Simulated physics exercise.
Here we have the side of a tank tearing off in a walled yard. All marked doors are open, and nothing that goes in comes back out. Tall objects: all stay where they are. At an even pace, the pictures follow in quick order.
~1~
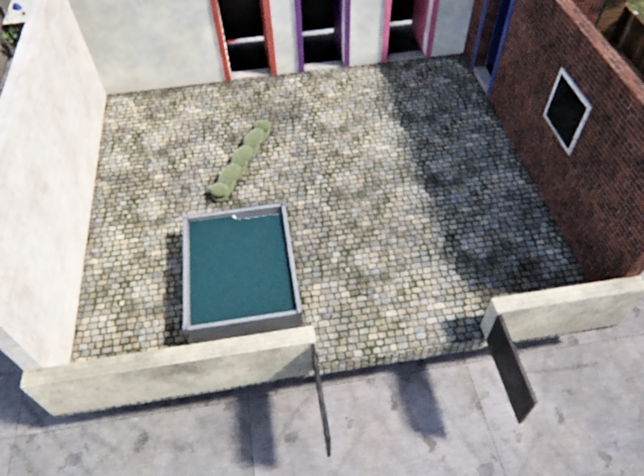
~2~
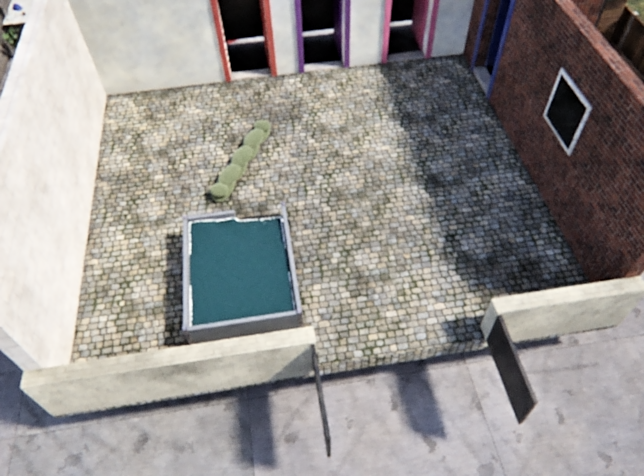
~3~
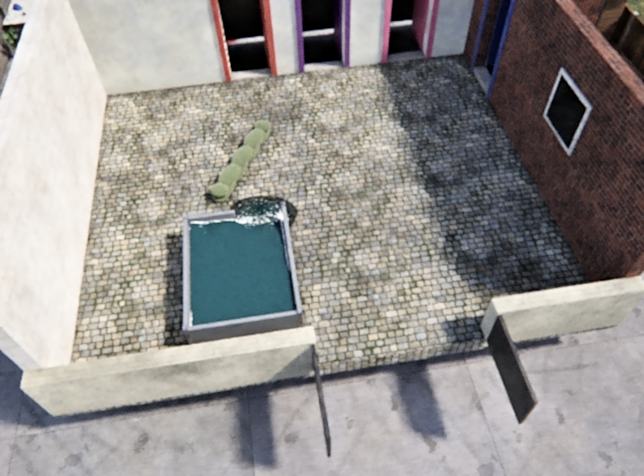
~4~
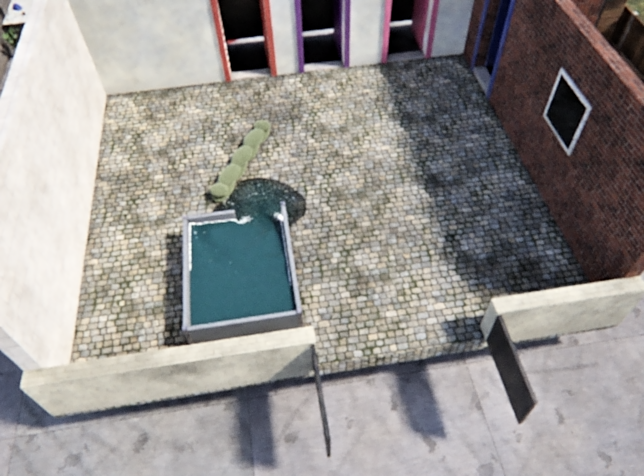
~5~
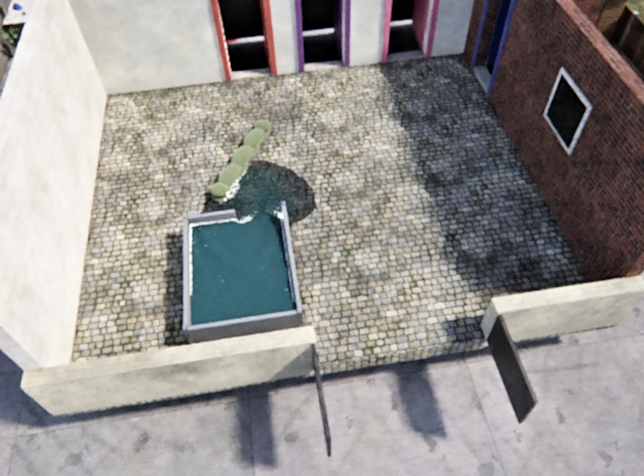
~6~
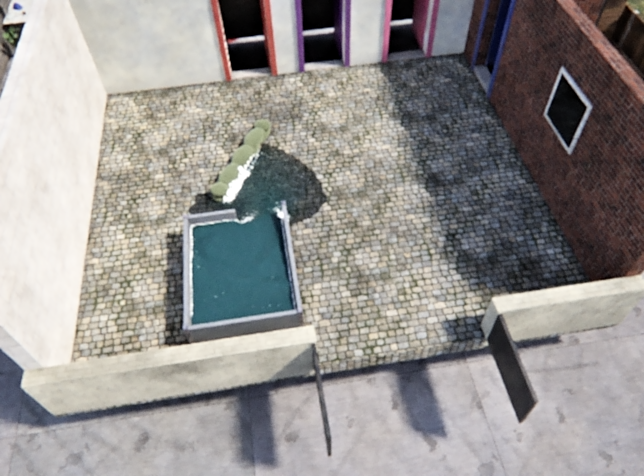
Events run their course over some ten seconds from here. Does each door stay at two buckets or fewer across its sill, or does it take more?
Taking them in turn: The blue door stays at two or fewer, the pink door takes more, the purple door takes more, the red door stays at two or fewer.
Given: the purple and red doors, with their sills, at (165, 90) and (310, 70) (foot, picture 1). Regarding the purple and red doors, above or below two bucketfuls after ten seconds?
I'd say the purple door falls short, while the red door overflows.
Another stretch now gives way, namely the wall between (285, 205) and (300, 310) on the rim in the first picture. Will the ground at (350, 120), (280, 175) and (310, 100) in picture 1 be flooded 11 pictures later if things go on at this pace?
So: Spared, then spared, then spared.
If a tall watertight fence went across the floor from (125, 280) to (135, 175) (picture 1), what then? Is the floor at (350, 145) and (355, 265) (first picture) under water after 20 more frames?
In turn: Flooded, no water.
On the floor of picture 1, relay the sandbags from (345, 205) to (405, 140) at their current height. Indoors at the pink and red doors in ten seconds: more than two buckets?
Lab note - pink door keeps within bounds, red door overshoots.
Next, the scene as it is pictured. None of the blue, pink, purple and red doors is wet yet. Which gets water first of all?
Result: The purple one is first.
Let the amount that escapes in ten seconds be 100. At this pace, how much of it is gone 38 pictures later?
Near 70 in a hundred.
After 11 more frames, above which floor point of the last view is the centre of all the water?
It's close to (264, 226).
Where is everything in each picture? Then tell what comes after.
In the first frame, still water in the water tank at (239, 264).
In the second frame, the front is at a hidden place, out from the gap on the water tank's far side.
In the third frame, water pours out on the water tank's far side and has run to (244, 203).
In the fourth frame, the front is at (248, 183), out from the gap on the water tank's far side.
In the fifth frame, the front is at (253, 164), out from the gap on the water tank's far side.
In the sixth frame, the front is at (267, 149), out from the gap on the water tank's far side.
A moment on, water covers 10 % of the floor; the blue door not reached, the pink door not reached, the purple door not reached, the red door not reached.
Next, water covers 20 % of the floor; the blue door not reached, the pink door not reached, the purple door wet at the sill, nothing in, the red door not reached.
Then, water covers 25 % of the floor; the blue door not reached, the pink door under two buckets in, the purple door over two buckets in, the red door wet at the sill, nothing in.
Later, water covers 35 % of the floor; the blue door wet at the sill, nothing in, the pink door under two buckets in, the purple door far over two buckets in, the red door wet at the sill, nothing in.
In the end, water covers 50 % of the floor; the blue door wet at the sill, nothing in, the pink door over two buckets in, the purple door far over two buckets in, the red door wet at the sill, nothing in.
